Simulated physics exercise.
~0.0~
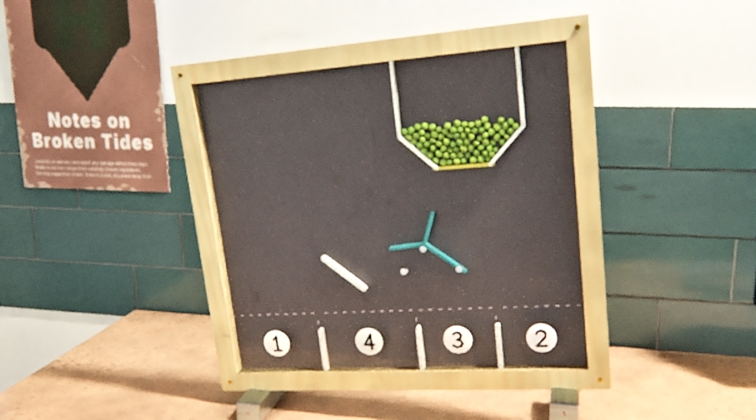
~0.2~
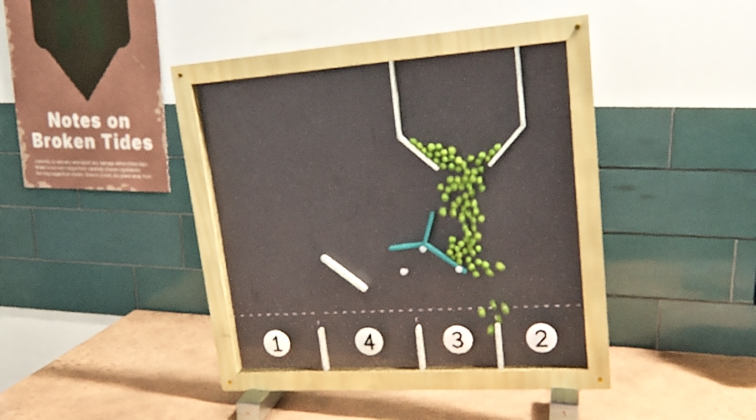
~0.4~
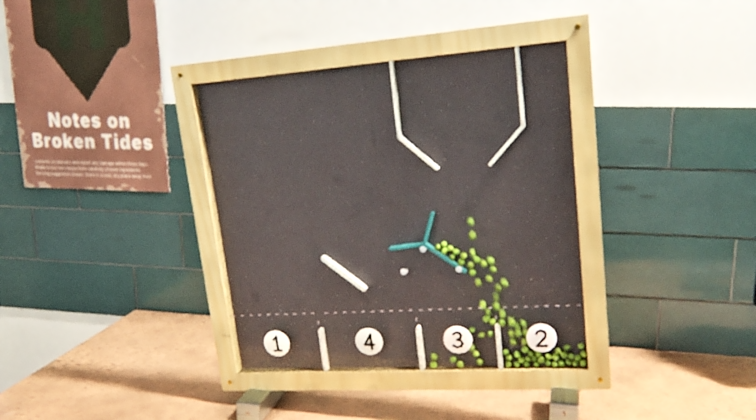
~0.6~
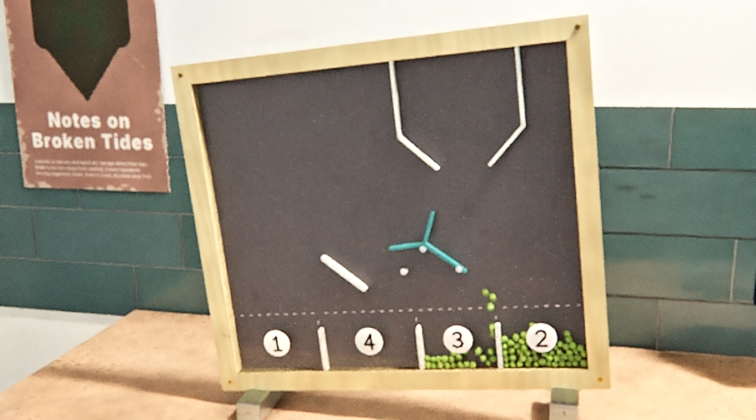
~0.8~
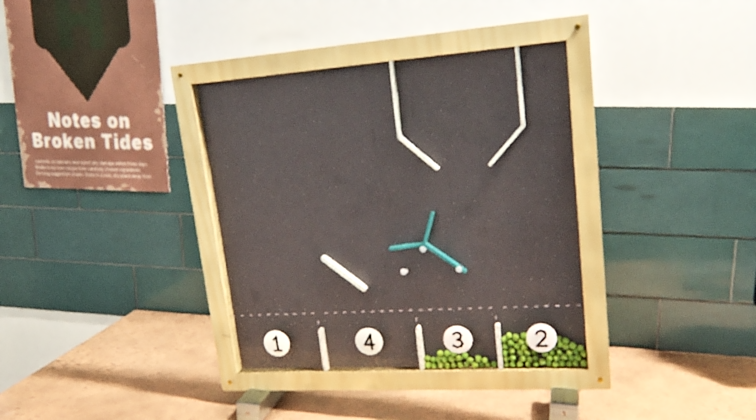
Green peas poured out of the white hopper at the top of a dark framed board, ran down past the right side of a turquoise three-armed piece, and settled mostly in the far right bin, with a smaller share in the one beside it.
